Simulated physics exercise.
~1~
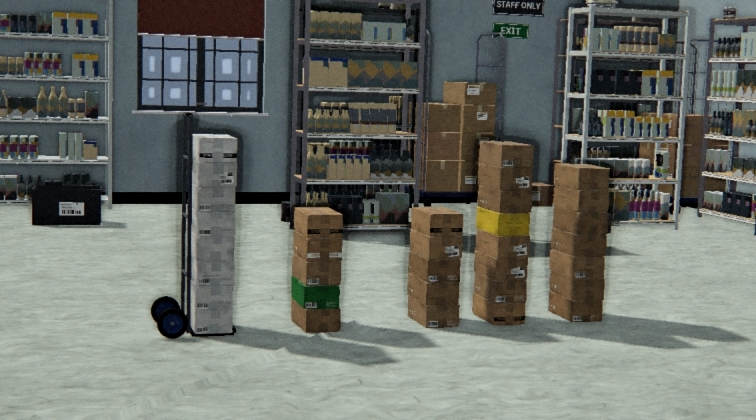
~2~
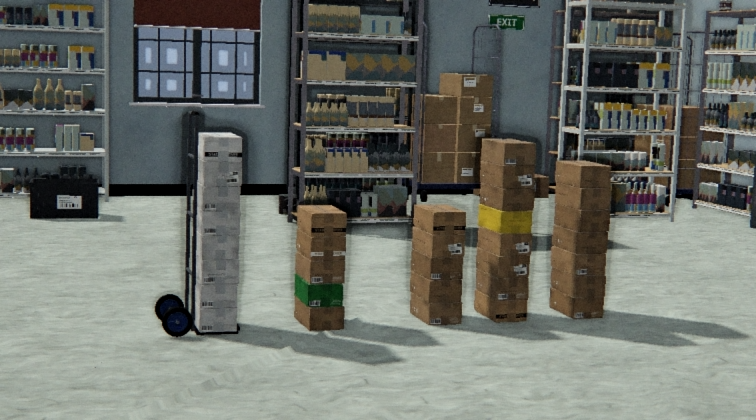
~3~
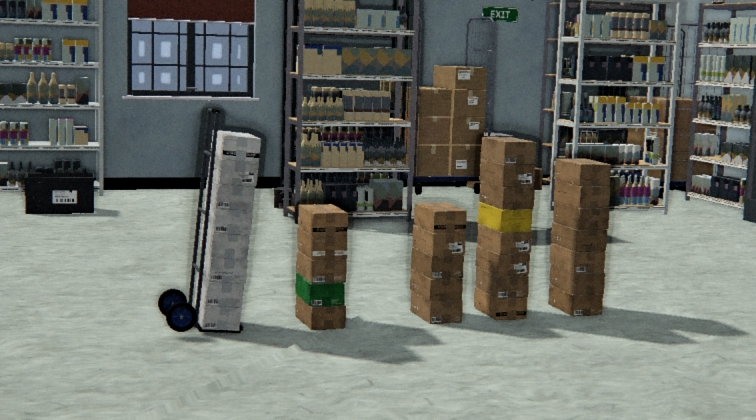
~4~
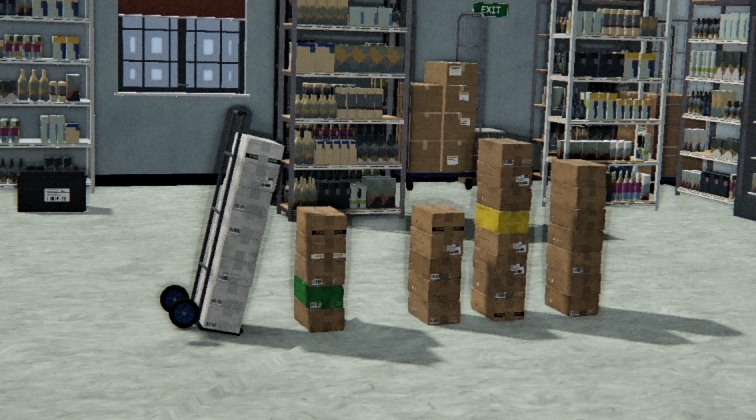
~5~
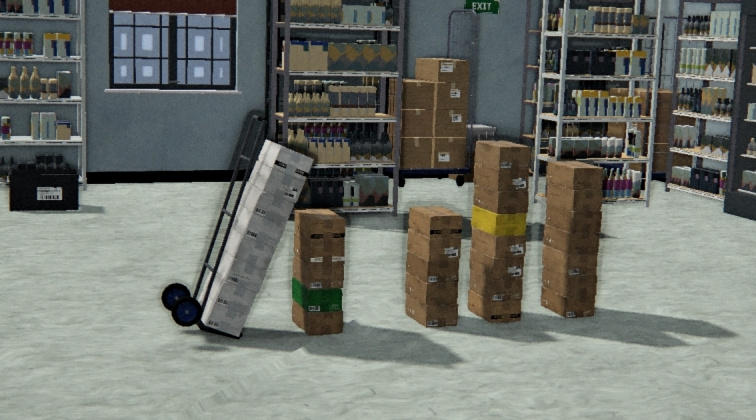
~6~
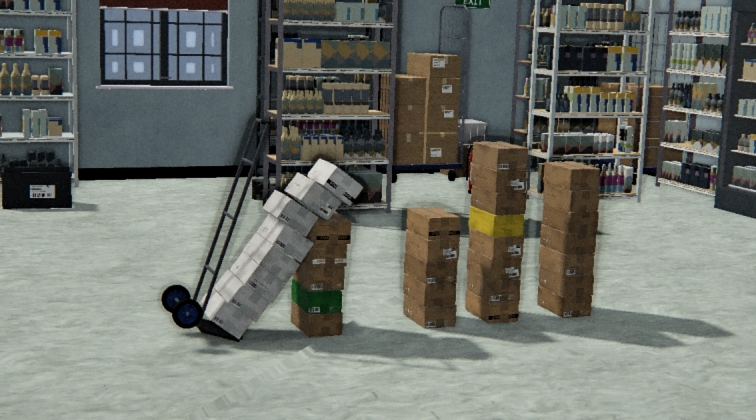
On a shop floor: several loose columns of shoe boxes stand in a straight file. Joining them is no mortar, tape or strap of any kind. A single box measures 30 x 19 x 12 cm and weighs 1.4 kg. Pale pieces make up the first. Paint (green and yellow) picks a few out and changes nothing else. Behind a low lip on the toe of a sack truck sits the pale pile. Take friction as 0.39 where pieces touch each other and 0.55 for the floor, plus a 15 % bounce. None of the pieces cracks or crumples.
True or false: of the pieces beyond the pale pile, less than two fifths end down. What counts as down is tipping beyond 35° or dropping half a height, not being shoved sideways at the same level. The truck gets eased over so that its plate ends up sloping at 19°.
True.
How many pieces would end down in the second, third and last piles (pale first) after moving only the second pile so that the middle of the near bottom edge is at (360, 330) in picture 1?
You'd end with the second pile at 4, the third at 4 and the last at 7 down.
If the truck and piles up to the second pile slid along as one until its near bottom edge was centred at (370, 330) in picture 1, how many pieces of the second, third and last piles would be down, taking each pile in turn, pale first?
The tally would be second 4, then third 4, then last 7.
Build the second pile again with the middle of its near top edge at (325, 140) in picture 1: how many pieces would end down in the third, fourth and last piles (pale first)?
Down by pile: Third 4, fourth 8, last 7.
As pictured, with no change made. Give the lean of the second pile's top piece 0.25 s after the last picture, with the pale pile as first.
The top piece is some 10 degrees from upright.
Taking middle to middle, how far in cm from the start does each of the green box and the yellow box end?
Green ends up 15 cm away; yellow ends up 0 cm away.
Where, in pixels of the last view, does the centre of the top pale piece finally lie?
Roughly at (381, 306).
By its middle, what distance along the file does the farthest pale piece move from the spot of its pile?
Roughly 95 centimetres.
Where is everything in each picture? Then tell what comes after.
In the first frame (each place is the centre of the face we see best; the camera moves round a little), truck frame (190, 160) 0° forward; green box (322, 297); yellow box (514, 225); the others all in place.
Truck frame (196, 159) 0° forward; yellow box (517, 222), in the second frame.
Truck frame (213, 156) 5° forward, top of the pale pile leaning 5°; yellow box (517, 221); the others all in place, in the third frame.
Truck frame (235, 157) 12° forward, top of the pale pile leaning 13°; yellow box (514, 222); the others all in place, in the fourth frame.
Truck frame (251, 161) 18° forward, top of the pale pile leaning 22°; yellow box (511, 225); the others all in place, in the fifth frame.
Truck frame (254, 165) 19° forward, top of the pale pile leaning 37°; green box (325, 302); yellow box (509, 226); 2 have shifted, in the sixth frame.
Then, 0.09 s later than the last frame, 8 of the pale pile down; none of the 25 other boxes down, 5 disturbed; green box tilted 4°.
Then, 0.25 s later than the last frame, 8 of the pale pile down; none of the 25 other boxes down, 5 disturbed; green box tilted 7°.
Then, 0.43 s later than the last frame, 8 of the pale pile down; none of the 25 other boxes down, 7 disturbed; green box tilted 23°.
Then, 0.67 s later than the last frame, 8 of the pale pile down; 4 of the 25 other boxes down; green box tilted 43°.
When it is over, 8 of the pale pile down; 4 of the 25 other boxes down; green box tilted 43°; yellow box unmoved. That is 16 per cent. In pixels of the last frame, middles, green box near (344, 296), yellow box near (496, 221).
